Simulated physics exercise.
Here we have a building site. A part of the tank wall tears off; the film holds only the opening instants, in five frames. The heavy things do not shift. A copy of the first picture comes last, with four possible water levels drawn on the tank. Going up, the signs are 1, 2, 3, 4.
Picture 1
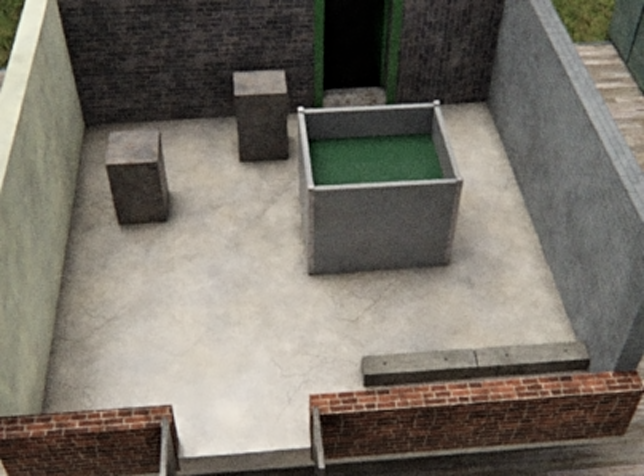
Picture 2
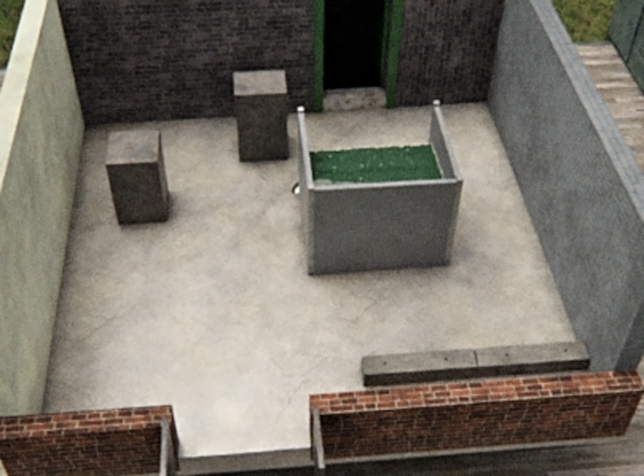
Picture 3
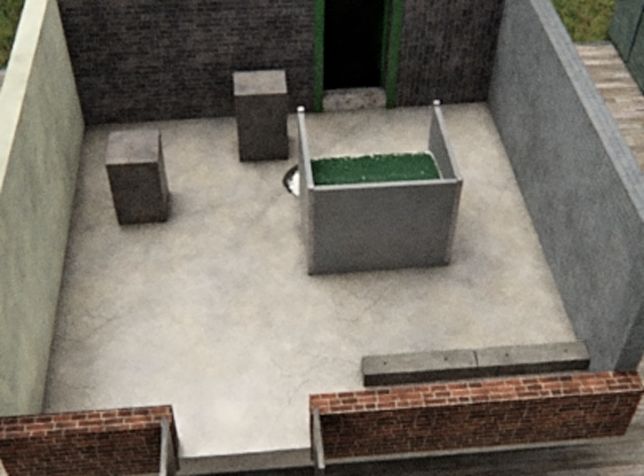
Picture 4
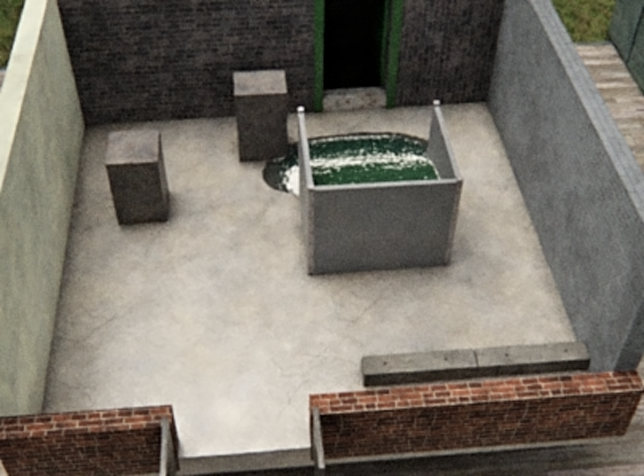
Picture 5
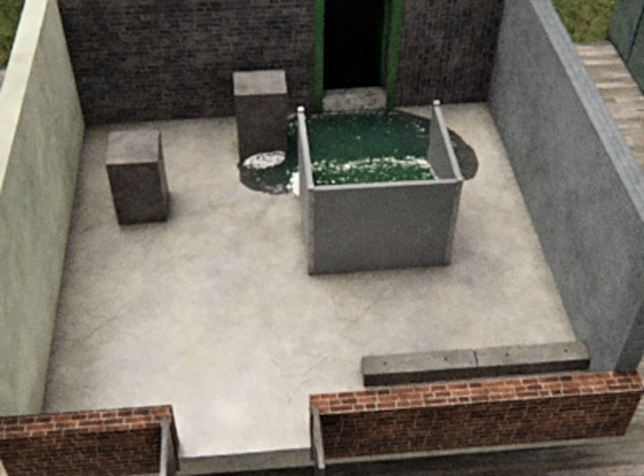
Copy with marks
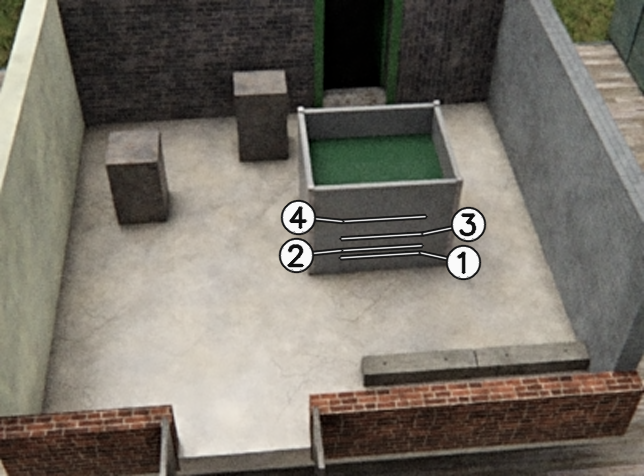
On a building site, green water pours from a tank's open back and spreads across the ground.
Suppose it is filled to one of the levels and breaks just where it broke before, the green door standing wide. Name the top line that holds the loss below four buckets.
That is line 2.
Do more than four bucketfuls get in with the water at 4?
Yes, it does.
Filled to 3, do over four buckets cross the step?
Yes, it does.
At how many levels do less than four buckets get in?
Two.
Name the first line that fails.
3 it is.
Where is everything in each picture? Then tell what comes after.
Water in the tank at rest, its middle at (375, 171); foot of the green doorway at (354, 110); open gate at (241, 396), in the first picture.
Water covers 2 % of the ground, its front hidden from here, in the second picture.
Water covers 4 % of the ground, its front hidden from here, in the third picture.
Front seen at (277, 179), 9 % of the ground wet, in the fourth picture.
Front seen at (253, 169), 15 % of the ground wet, in the fifth picture.
On the marked copy, 1 at (380, 255); 2 at (381, 248); 3 at (382, 236); 4 at (383, 219); from the bottom up 1, 2, 3, 4.
With 1, nothing gets over.
With 2, a bucket or two gets in.
With 3, about 9 bucketfuls get in.
With 4, dozens of bucketfuls pour in.
